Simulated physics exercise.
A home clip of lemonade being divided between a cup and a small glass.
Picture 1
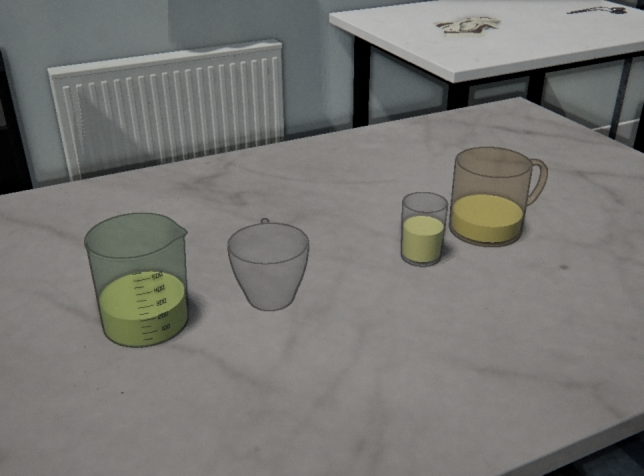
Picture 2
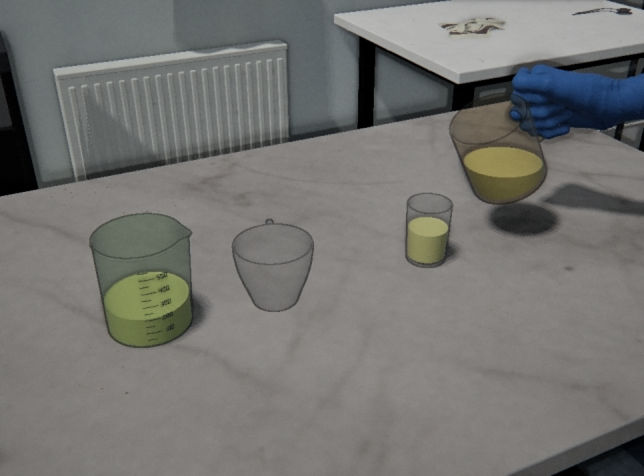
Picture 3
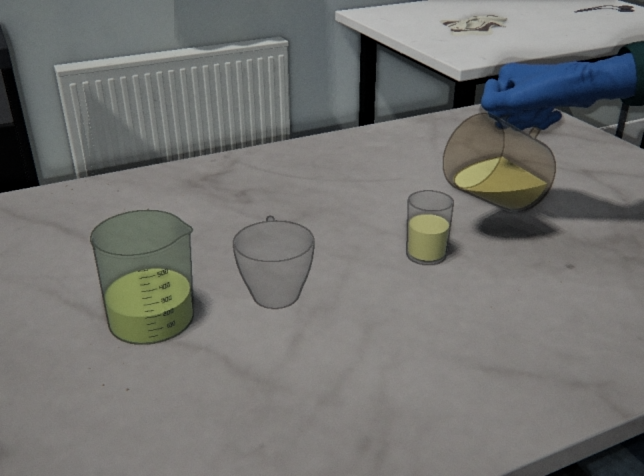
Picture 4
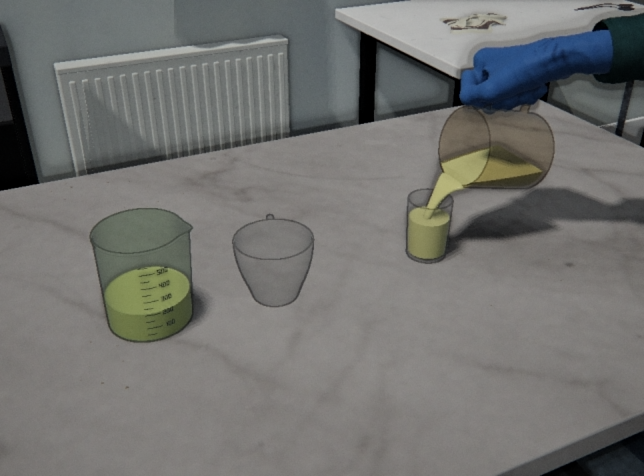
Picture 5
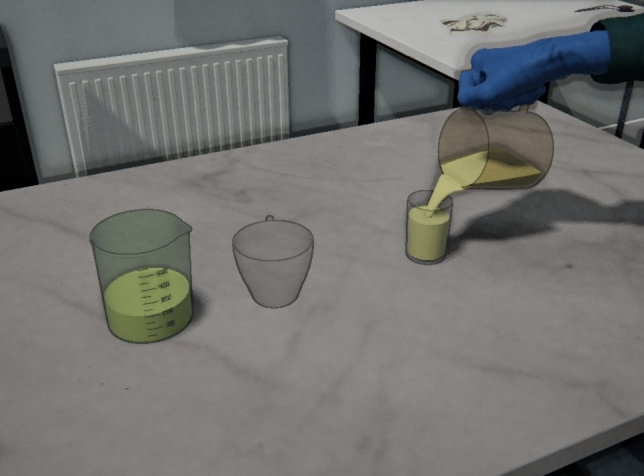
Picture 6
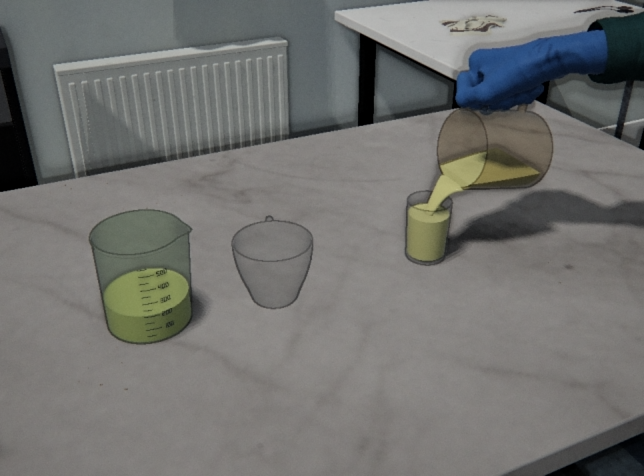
A blue-gloved hand lifted the brownish mug of yellow lemonade from the right side of the table, tilted it leftward, and poured some into the small glass while the beaker and empty cup stayed still.
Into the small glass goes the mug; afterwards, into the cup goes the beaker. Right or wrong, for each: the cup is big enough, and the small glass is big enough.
Cup: Right; small glass: Wrong.
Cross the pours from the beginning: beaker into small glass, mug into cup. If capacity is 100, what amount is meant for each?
That works out close to 200 per cent of capacity first, then close to 50 per cent.
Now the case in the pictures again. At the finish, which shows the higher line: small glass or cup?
In the small glass on the right.
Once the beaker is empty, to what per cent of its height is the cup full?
Roughly 75 per cent of the height.
Next, the small glass is full to the brim with a puddle round it.
Finally, the cup is about three quarters full; the small glass is full to the brim with a puddle round it.
